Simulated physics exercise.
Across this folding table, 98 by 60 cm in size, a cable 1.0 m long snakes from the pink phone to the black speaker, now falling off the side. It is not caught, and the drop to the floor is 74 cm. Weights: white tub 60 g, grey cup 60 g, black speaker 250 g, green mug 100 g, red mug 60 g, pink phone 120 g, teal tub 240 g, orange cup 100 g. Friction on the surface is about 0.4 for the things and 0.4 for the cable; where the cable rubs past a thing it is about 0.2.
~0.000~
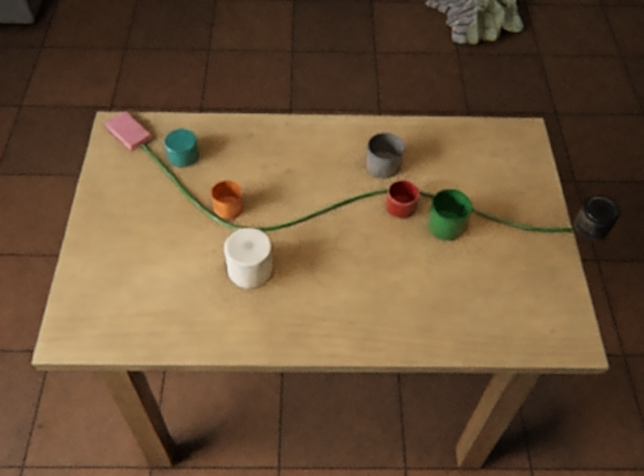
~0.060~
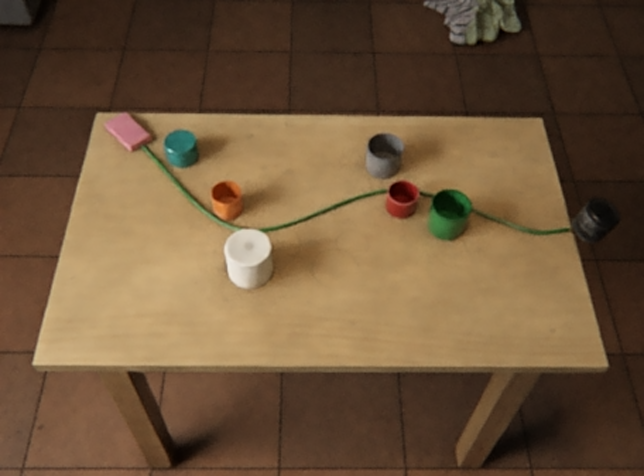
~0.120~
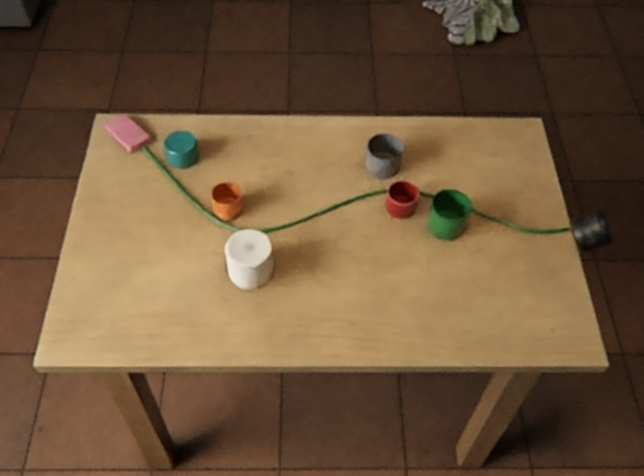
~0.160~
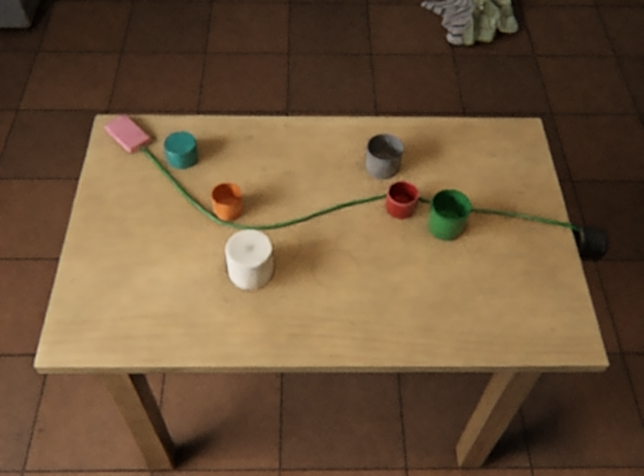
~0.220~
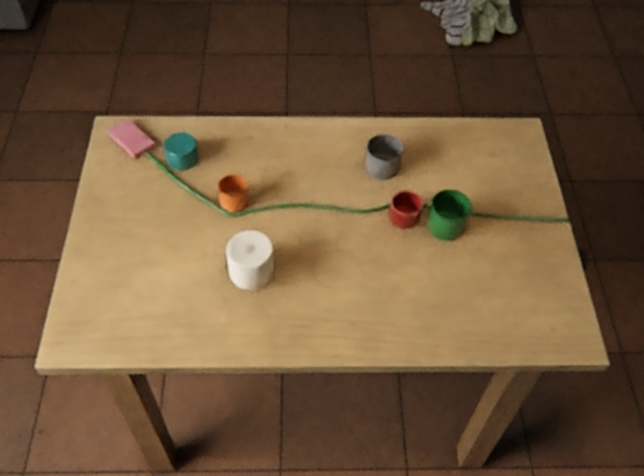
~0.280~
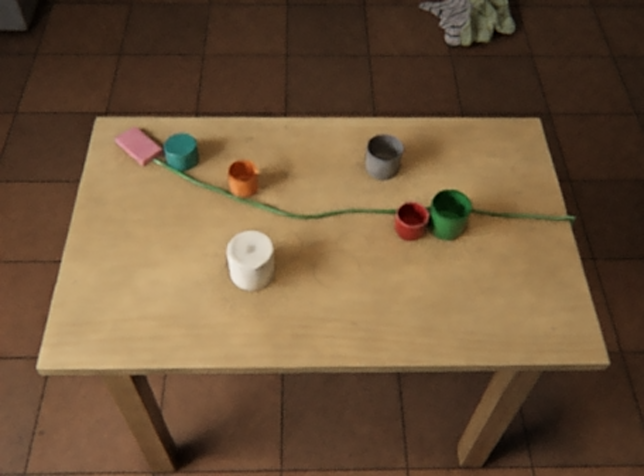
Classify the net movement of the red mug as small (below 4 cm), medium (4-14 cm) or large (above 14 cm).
Medium.
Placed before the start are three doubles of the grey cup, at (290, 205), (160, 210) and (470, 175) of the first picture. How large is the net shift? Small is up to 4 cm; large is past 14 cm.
In that order we get a moderate shift, a slight shift and a slight shift.
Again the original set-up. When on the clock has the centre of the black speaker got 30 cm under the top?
Clock time: Not at all.
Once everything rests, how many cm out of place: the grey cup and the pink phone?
Net shift - grey cup 0 cm, pink phone 15 cm.
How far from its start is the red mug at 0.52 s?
At that moment the red mug has gone 8 cm from the start.
At 0.5 s, the cable's tail end at (177, 169); red mug 7 cm off its start, orange cup 16 cm off its start, pink phone 10 cm off its start.
At 0.7 s, the cable's tail end at (187, 170); red mug 7 cm off its start, orange cup 16 cm off its start, pink phone 13 cm off its start.
At 1.0 s, the cable's tail end at (187, 170); red mug 7 cm off its start at (417, 222), orange cup 16 cm off its start at (263, 138), pink phone 13 cm off its start at (161, 166).
At 1.2 s, the cable's tail end at (187, 170); red mug 7 cm off its start, orange cup 16 cm off its start, pink phone 13 cm off its start.
At 2.4 s, the cable's tail end at (187, 170); red mug 7 cm off its start at (417, 222), orange cup 16 cm off its start at (263, 138), pink phone 13 cm off its start at (162, 167), black speaker over the edge.
